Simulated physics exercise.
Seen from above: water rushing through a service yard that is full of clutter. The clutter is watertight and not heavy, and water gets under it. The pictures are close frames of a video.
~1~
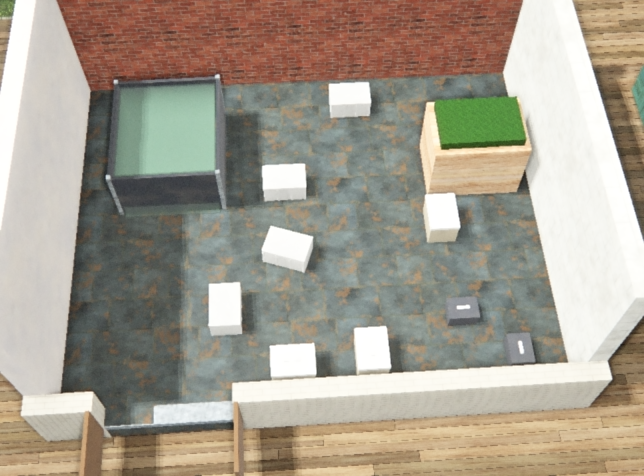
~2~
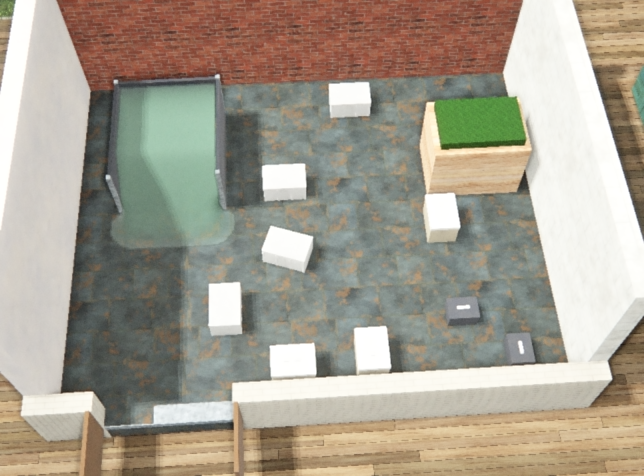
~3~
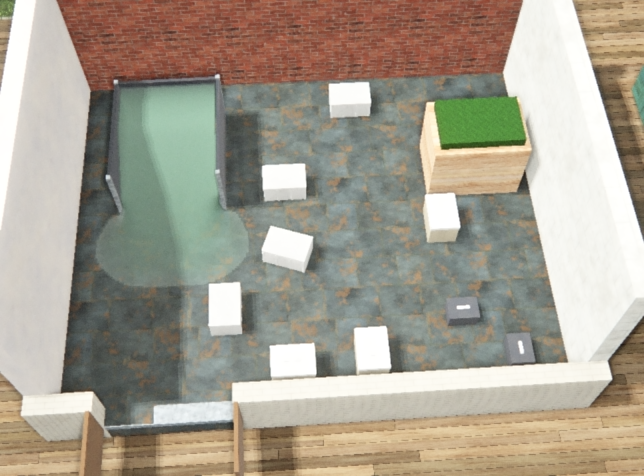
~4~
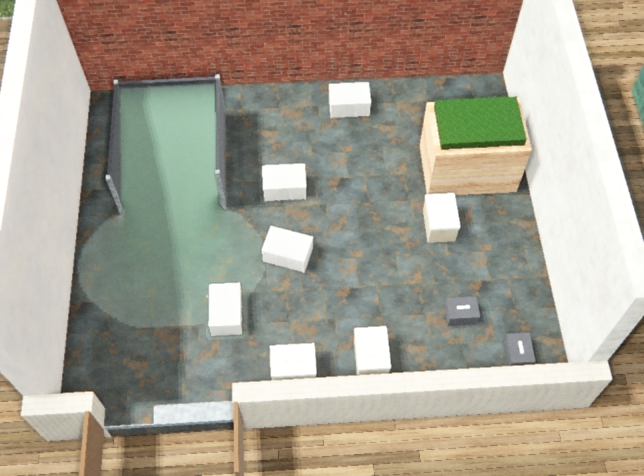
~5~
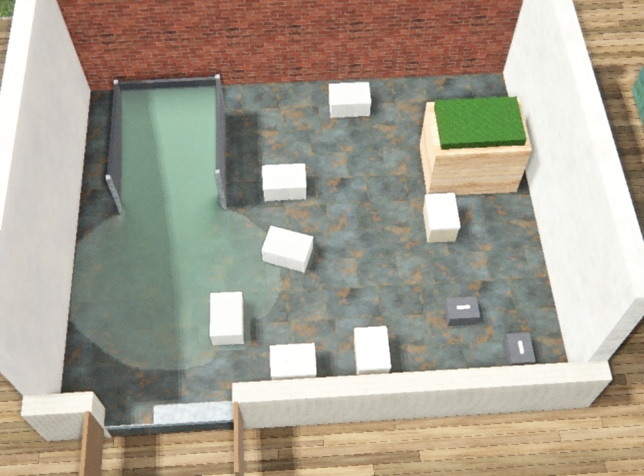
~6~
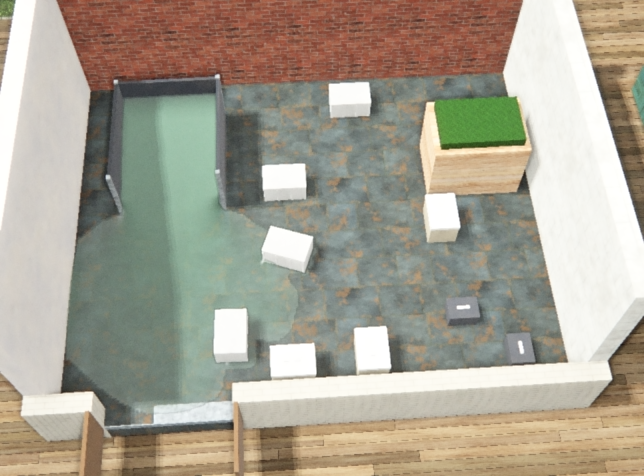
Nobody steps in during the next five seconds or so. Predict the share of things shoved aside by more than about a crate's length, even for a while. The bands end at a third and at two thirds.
That comes to from one to two thirds.
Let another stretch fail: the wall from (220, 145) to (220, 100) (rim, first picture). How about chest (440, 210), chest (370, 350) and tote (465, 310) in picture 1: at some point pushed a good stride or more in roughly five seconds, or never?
In turn: Swept aside, pushed that far, pushed that far.
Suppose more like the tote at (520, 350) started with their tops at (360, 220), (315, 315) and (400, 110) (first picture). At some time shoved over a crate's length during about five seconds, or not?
One after the other: No, moved that far, no.
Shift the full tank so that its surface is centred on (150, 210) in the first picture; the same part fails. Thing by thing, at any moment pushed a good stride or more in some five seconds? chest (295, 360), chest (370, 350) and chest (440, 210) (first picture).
As listed: Moved that far, swept aside, short of that.
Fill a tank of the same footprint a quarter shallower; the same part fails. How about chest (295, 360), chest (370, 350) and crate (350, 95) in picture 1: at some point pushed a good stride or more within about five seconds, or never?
In that order: Shifted that much, shifted that much, short of that.
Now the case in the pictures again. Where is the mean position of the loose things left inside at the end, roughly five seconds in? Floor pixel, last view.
Around (431, 219).
A moment on, 1 of 10 are well off their spots; 0 afloat.
Next, 4 of 10 are well off their spots; 2 afloat.
Later, 6 of 10 are well off their spots; 3 afloat.
In the end, 6 of 10 are well off their spots, and 6 have been at some point; 5 afloat.
